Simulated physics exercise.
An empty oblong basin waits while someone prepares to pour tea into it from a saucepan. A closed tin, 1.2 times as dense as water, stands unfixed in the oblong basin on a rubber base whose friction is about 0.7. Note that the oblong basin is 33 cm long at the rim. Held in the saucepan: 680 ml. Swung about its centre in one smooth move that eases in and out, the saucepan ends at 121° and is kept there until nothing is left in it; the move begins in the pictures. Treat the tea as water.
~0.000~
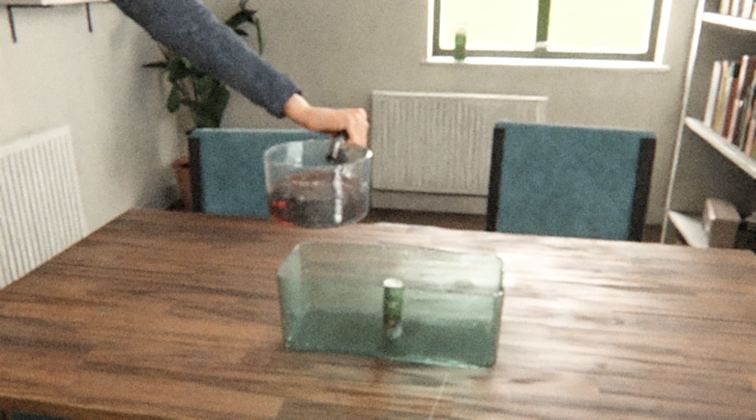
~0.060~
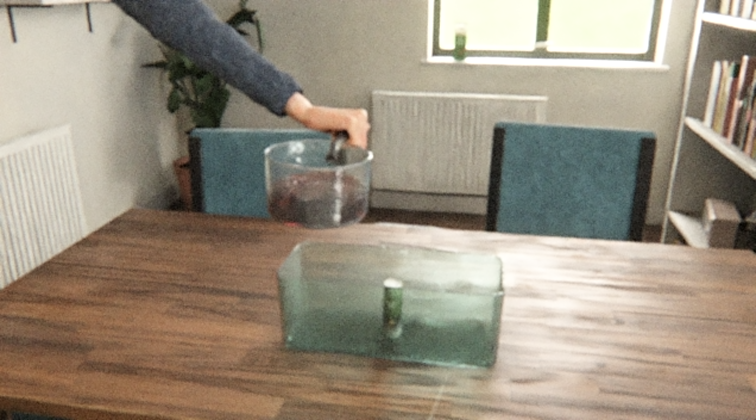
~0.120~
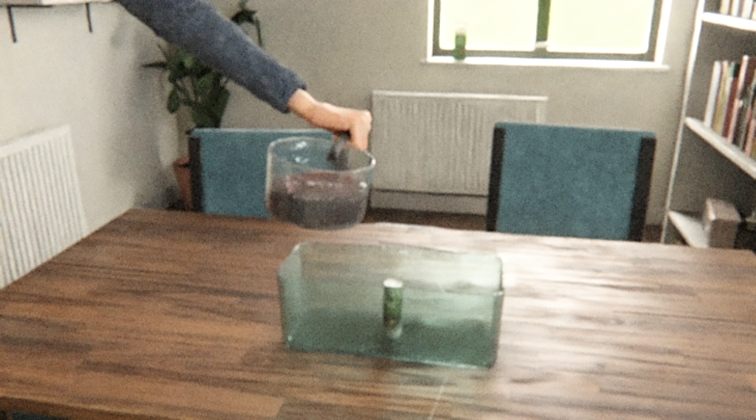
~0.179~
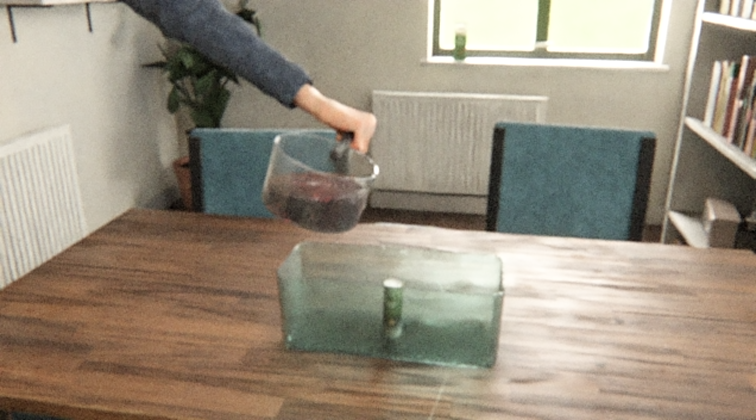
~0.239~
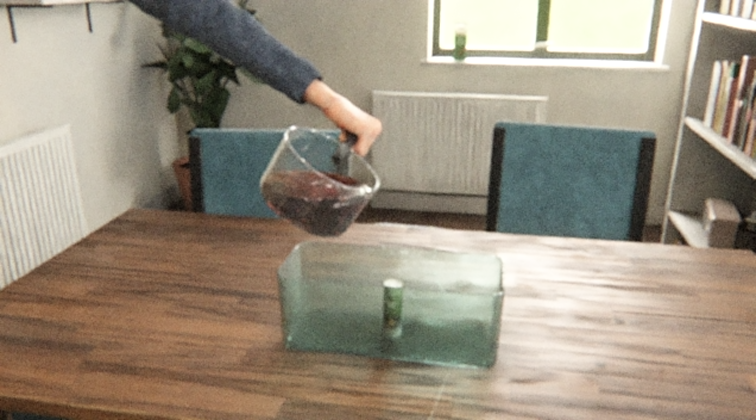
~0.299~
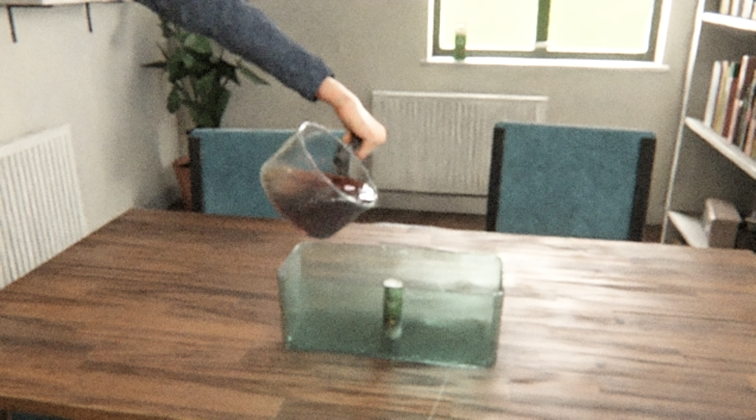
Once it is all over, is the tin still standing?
No.
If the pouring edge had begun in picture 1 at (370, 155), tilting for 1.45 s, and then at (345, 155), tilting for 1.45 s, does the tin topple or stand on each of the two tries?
First it keeps standing; then it remains upright.
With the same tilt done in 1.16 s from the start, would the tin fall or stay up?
Result: Tin still standing.
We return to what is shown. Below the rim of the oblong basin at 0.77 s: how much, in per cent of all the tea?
About 92 per cent.
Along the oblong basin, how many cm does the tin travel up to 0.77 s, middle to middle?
About 3 cm.
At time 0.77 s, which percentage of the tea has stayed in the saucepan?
Remaining share: Approx. 3 %.
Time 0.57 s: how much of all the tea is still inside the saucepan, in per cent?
About 24 per cent.
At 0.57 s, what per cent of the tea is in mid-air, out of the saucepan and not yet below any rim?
I'd put it at about 28 percent.
After 0.57 s the tilt is 111° and 24 per cent is still to pour; the tin stands where it began.
After 0.77 s the tilt is 121° and 3 per cent is still to pour; the tin leans 18°.
After 0.98 s the tilt is 121° and 0 per cent is still to pour; the tin lies on its side.
After 1.20 s the tilt is 121° and 0 per cent is still to pour; the tin lies on its side.
In the end the tin lies on its side.
